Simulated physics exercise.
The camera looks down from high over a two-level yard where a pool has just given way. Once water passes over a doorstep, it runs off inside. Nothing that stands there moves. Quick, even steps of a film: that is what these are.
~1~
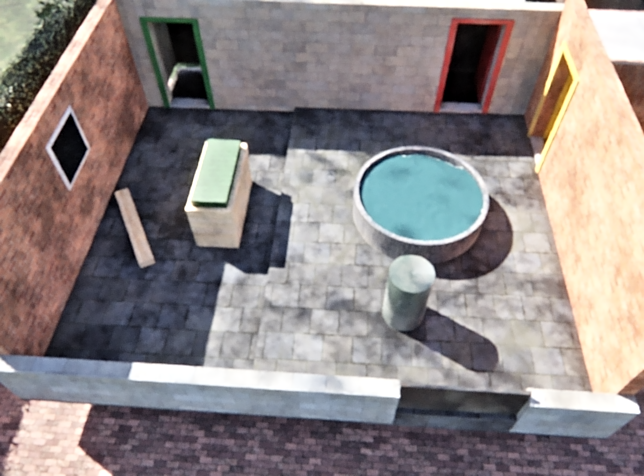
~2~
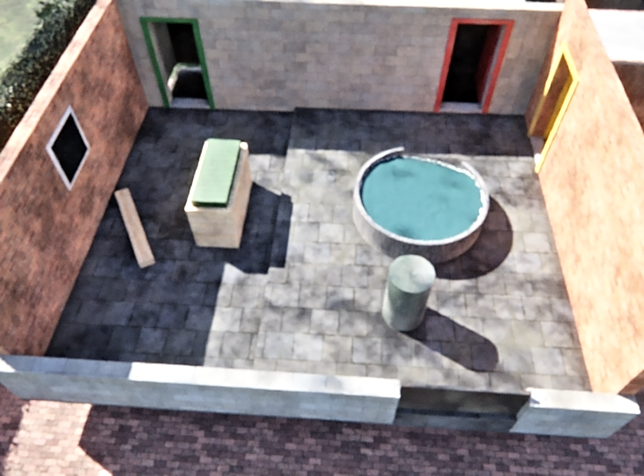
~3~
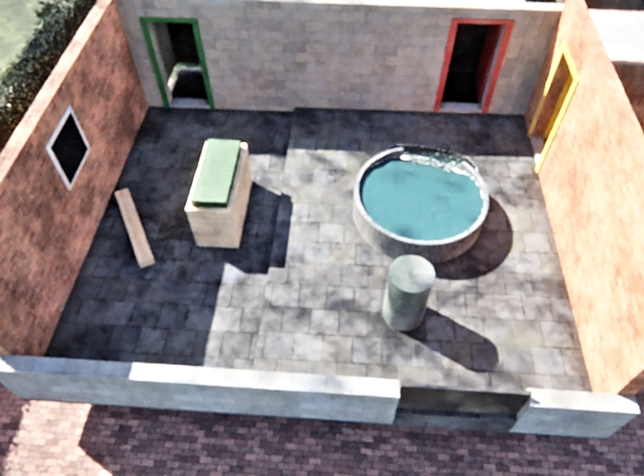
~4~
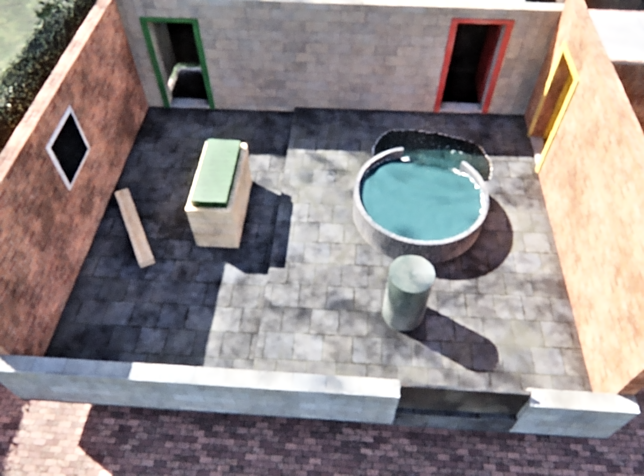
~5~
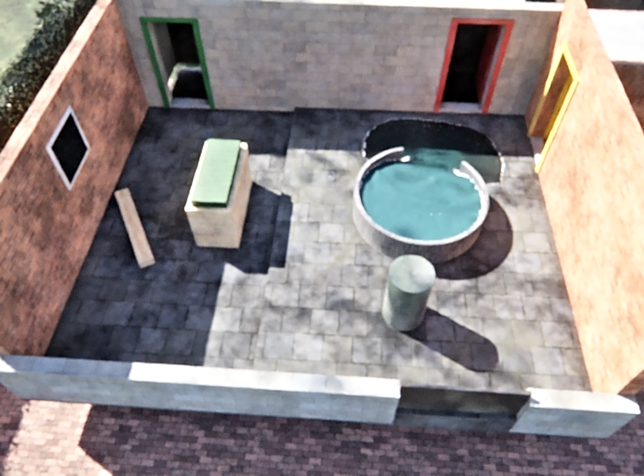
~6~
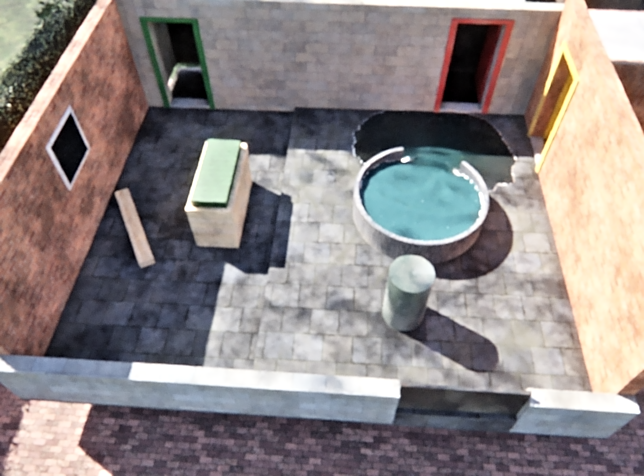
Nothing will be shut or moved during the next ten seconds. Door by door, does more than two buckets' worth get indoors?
In the end the yellow door sees more than two pails; the red door sees more than two pails; the green door sees two pails or less.
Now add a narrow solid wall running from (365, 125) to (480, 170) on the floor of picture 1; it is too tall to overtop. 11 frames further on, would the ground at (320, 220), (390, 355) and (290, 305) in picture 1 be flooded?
In turn: Dry, clear, free of water.
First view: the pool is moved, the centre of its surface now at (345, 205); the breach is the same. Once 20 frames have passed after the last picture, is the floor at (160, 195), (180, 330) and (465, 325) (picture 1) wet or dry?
Spot by spot, in the order asked: Untouched, untouched, untouched.
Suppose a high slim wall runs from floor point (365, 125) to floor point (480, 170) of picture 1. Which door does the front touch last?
That's the door marked red.
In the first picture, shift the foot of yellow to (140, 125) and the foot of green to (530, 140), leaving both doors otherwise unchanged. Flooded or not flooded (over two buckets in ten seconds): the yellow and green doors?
Here the yellow one spills past the mark; meanwhile the green one spills past the mark.
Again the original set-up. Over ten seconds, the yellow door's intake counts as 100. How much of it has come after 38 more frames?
It works out at roughly 75 percent of the ten-second total.
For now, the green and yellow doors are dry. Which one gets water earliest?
I'd say the yellow one.
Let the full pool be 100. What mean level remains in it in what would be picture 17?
It comes to some 56 percent.
A moment on, water covers 10 % of the floor; the yellow door wet at the sill, nothing in, the red door over two buckets in, the green door not reached.
Next, water covers 15 % of the floor; the yellow door under two buckets in, the red door far over two buckets in, the green door not reached.
Then, water covers 25 % of the floor; the yellow door over two buckets in, the red door far over two buckets in, the green door wet at the sill, nothing in.
Later, water covers 50 % of the floor; the yellow door over two buckets in, the red door far over two buckets in, the green door wet at the sill, nothing in.
In the end, water covers 65 % of the floor; the yellow door over two buckets in, the red door far over two buckets in, the green door wet at the sill, nothing in.
